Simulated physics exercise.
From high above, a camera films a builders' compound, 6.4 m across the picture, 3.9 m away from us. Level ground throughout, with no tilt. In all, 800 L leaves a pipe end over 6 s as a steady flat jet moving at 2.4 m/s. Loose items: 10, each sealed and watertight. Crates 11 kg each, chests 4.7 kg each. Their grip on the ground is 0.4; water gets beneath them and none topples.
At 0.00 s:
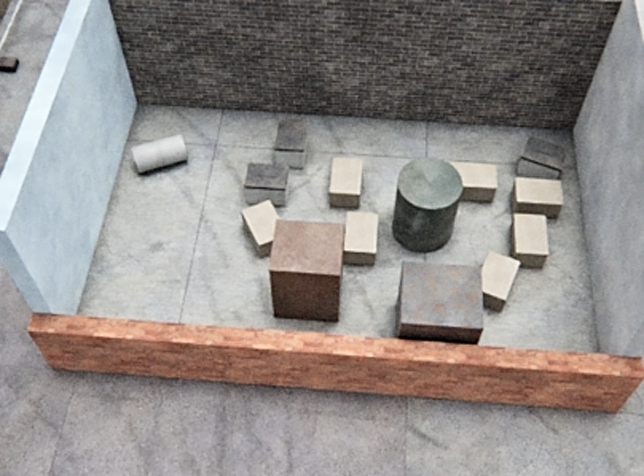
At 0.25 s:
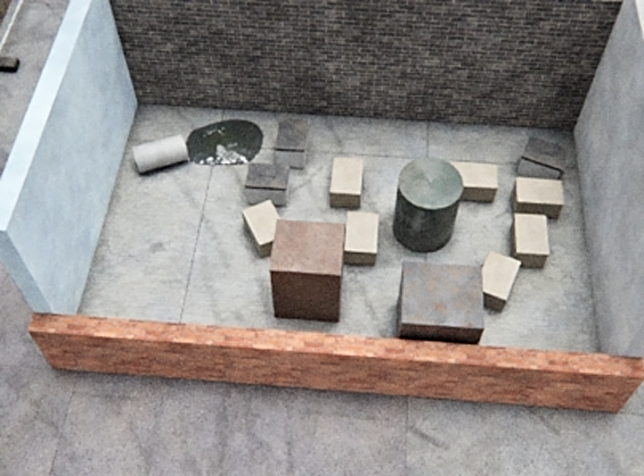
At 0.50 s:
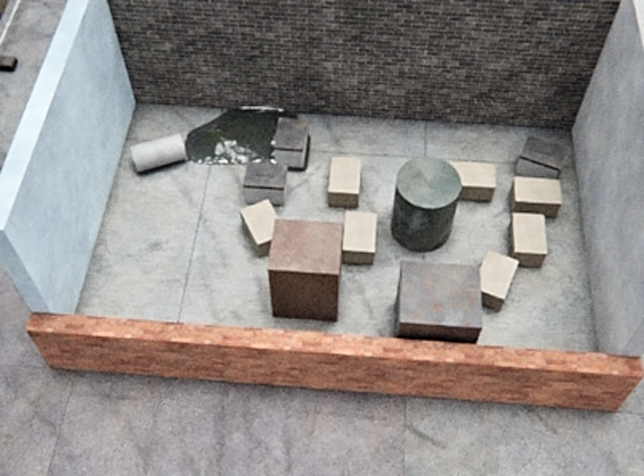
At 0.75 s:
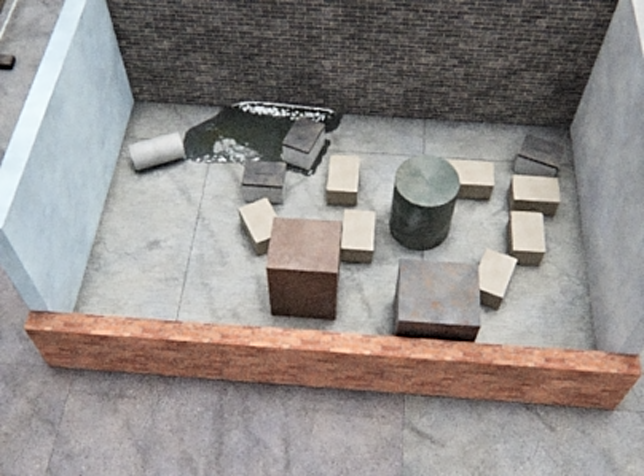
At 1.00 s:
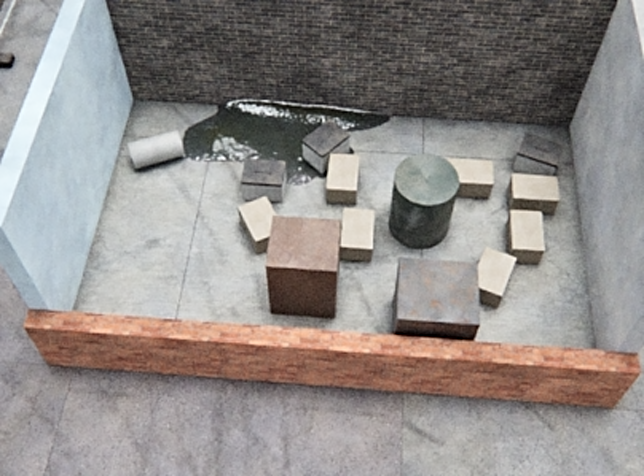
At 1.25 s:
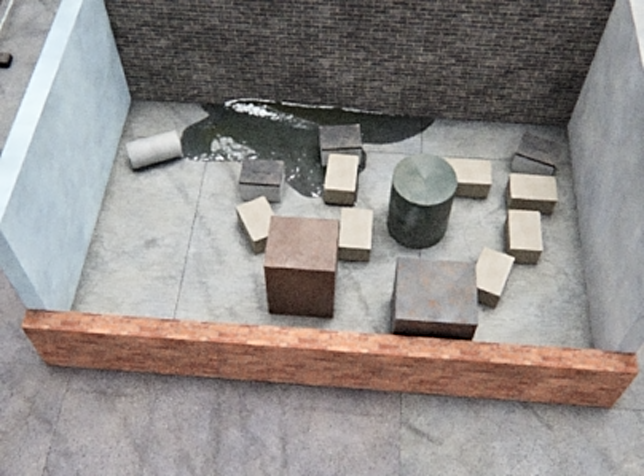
Dark water pours from a pale pipe at the left of a walled yard, seen from high above and held almost steady, with only a very slight drift. Cream and dark grey blocks stand around a green cylinder, with a reddish-brown block and a grey one near the low brick wall. The water spreads rightward along the back wall, and one dark grey block turns and slides right behind a cream one.
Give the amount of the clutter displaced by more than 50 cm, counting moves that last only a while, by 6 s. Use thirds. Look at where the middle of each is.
One to two thirds.
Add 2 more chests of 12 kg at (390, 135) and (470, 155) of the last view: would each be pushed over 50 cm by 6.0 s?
First one goes beyond it, second one goes beyond it.
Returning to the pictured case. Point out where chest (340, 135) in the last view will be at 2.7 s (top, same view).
(441, 163) or thereabouts.
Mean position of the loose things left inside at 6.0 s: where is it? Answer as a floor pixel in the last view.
Somewhere near (430, 231).
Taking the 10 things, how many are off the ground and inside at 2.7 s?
1.
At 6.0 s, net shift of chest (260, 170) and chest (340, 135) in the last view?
Distances, as listed: 0 cm then 250 cm.
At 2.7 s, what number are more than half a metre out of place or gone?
1.
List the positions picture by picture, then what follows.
The first picture shows a chest at (291, 134), on the bottom; a crate at (346, 175) rests on the ground; water covers 0.0 m2; 0 of 10 have shifted.
The second picture shows a chest at (292, 134) rests on the ground; a crate at (347, 175), on the bottom; water covers 0.7 m2; 0 of 10 have shifted.
The third picture shows a chest at (291, 133), on the bottom; a crate at (345, 175) rests on the ground; water covers 1.3 m2; 0 of 10 have shifted.
The fourth picture shows a chest at (304, 134), on the bottom, 21 cm from its start; a crate at (344, 173) rests on the ground; 1.8 m2 under water; 1 of 10 have shifted.
The fifth picture shows a chest at (326, 137) rests on the ground, 54 cm from its start; a crate at (343, 172) rests on the ground; water covers 2.4 m2; 1 of 10 have shifted.
The sixth picture shows a chest at (341, 136) rests on the ground, 76 cm from its start; a crate at (342, 172), on the bottom; water covers 3.2 m2; 1 of 10 have shifted.
After 1.8 s 1 of 10 are over 50 cm from their spots; 0 afloat.
After 2.7 s 1 of 10 are over 50 cm from their spots; 1 afloat.
After 4.2 s 3 of 10 are over 50 cm from their spots; 2 afloat.
After 6.0 s 4 of 10 are over 50 cm from their spots, and 4 have been at some point; 4 afloat.
